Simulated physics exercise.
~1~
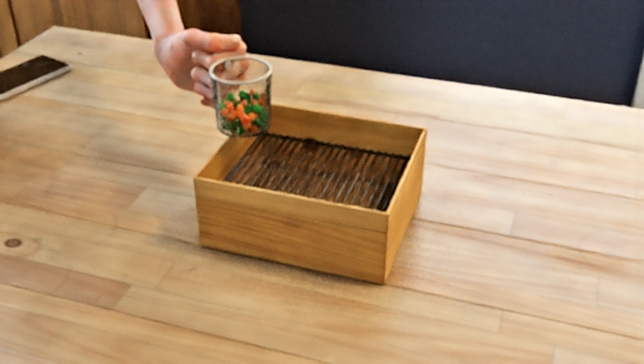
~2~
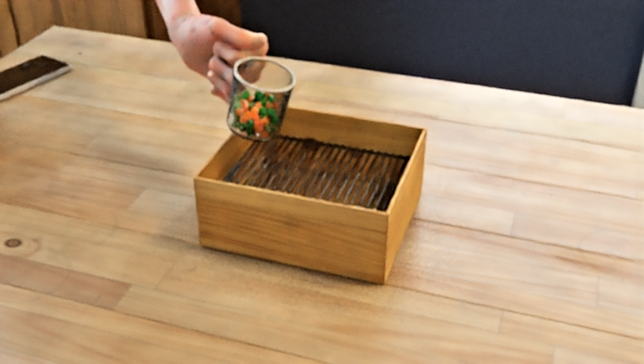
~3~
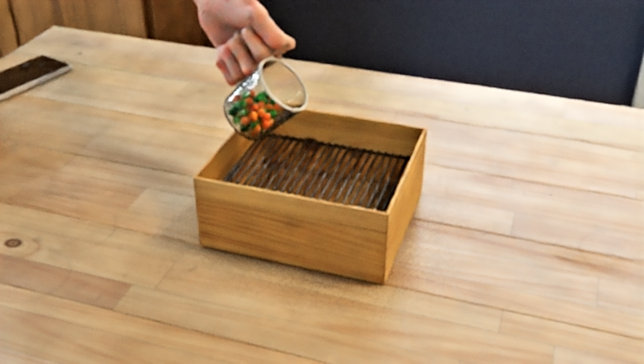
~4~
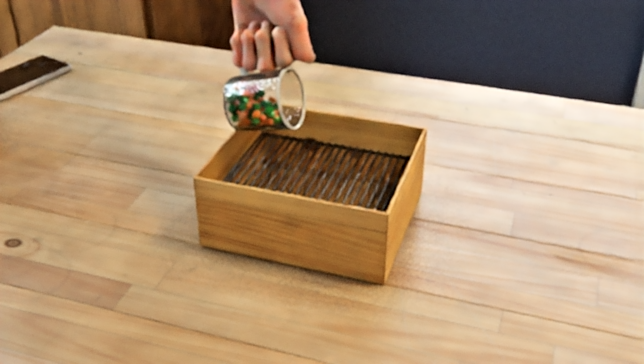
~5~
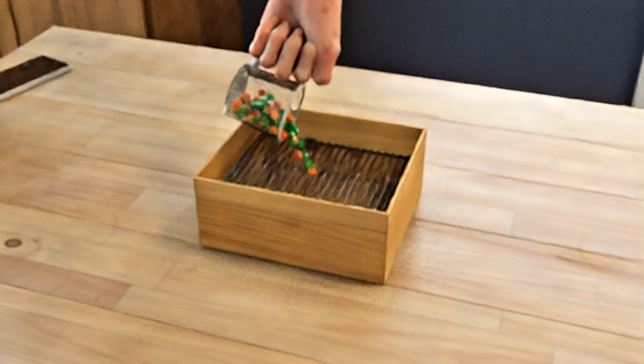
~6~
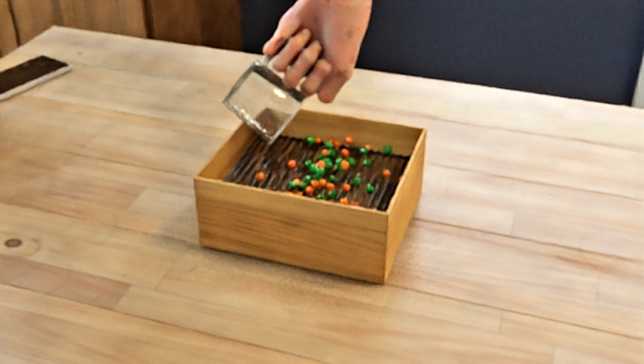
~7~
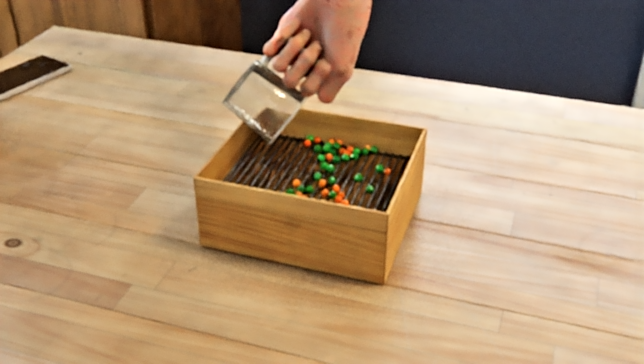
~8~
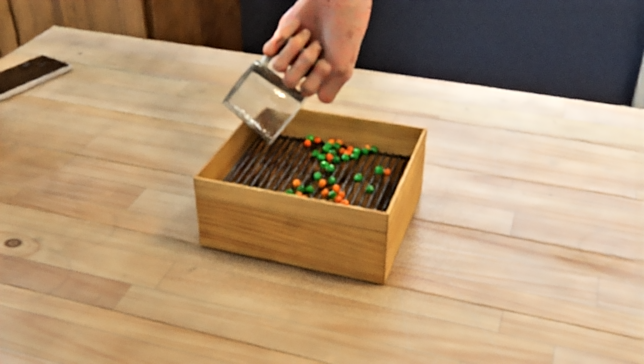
A hand tips green and orange bits from a clear cup onto a rack, where they stay.
